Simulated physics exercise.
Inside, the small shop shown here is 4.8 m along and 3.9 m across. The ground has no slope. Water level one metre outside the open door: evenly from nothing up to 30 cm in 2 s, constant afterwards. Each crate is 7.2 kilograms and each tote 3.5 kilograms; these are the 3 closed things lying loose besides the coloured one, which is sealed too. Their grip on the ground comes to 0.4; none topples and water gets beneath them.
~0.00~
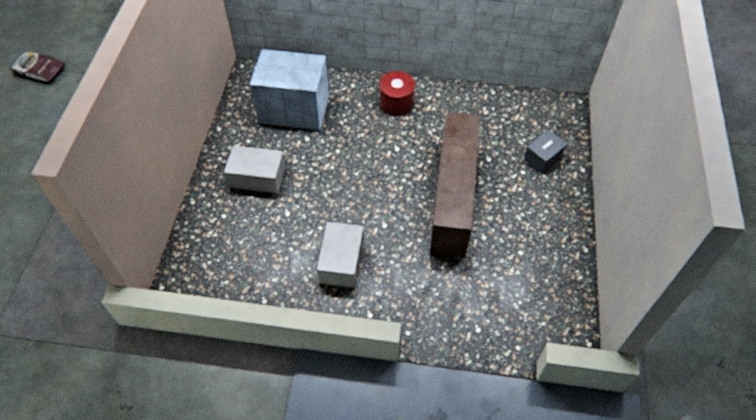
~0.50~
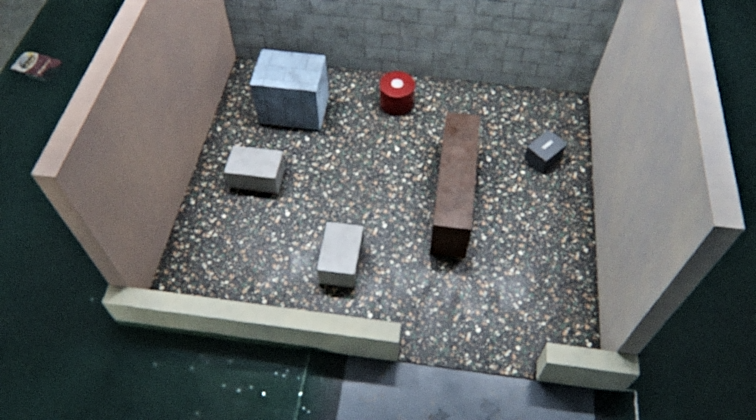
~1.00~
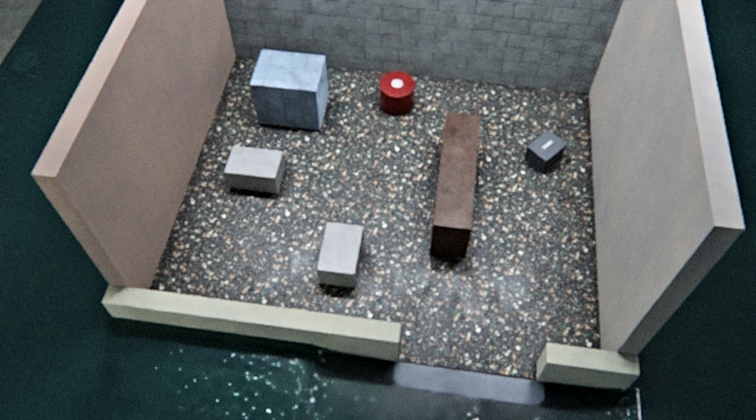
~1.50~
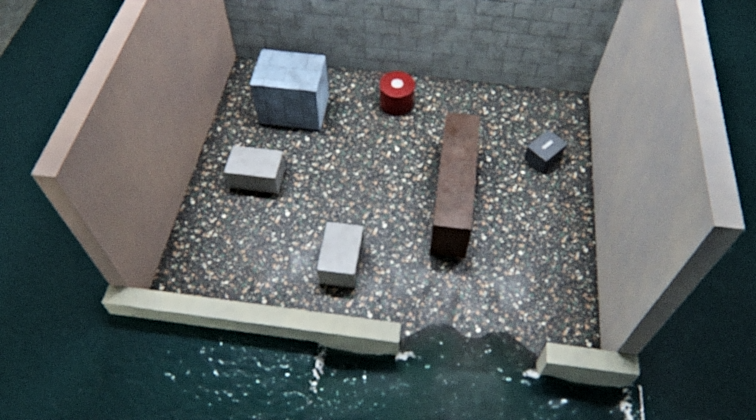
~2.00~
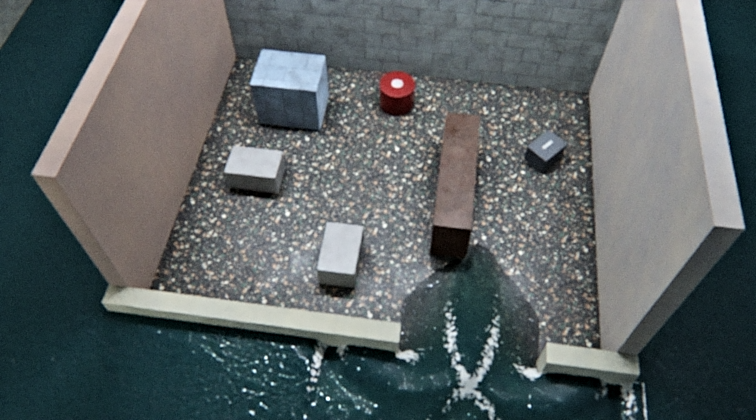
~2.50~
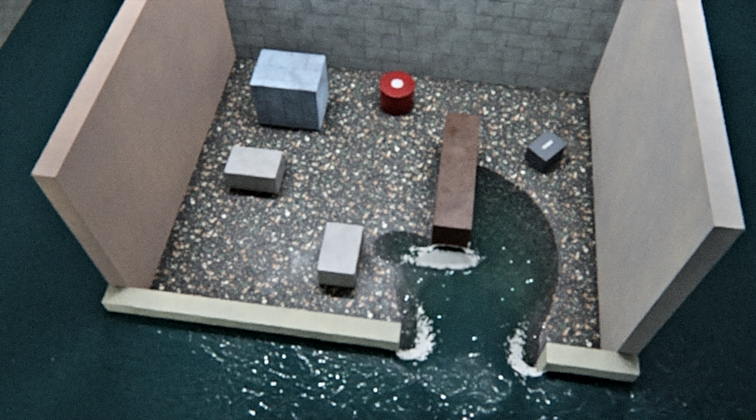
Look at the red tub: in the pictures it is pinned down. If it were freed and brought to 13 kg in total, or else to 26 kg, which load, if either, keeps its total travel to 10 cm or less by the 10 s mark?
Neither load suffices.
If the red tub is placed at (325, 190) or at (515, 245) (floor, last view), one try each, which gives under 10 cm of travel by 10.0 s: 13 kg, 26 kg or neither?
Neither mass does it, then neither mass does it.
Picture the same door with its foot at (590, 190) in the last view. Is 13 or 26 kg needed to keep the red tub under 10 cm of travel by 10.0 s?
Under that setup, neither option succeeds.
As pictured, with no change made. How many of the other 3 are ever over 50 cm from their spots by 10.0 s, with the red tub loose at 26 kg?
3.
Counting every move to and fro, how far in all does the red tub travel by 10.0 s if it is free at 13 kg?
About 140 cm altogether.
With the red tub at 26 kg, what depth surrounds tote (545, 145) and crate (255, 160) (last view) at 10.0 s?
Close to 18 and 15 centimetres.
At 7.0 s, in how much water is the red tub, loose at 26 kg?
About 11 cm.
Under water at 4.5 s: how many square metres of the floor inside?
Roughly 14 m2.
After 3.5 s the red tub would be 0 cm from its start with 13 kg and 0 cm from its start with 26 kg; 0 cm of water round it then.
After 4.5 s the red tub would be 0 cm from its start with 13 kg and 0 cm from its start with 26 kg; 3 cm of water round it then.
After 7.0 s the red tub would be 68 cm from its start with 13 kg and 37 cm from its start with 26 kg; 11 cm of water round it then.
After 10.0 s the red tub would be 118 cm from its start with 13 kg and 65 cm from its start with 26 kg; 18 cm of water round it then.
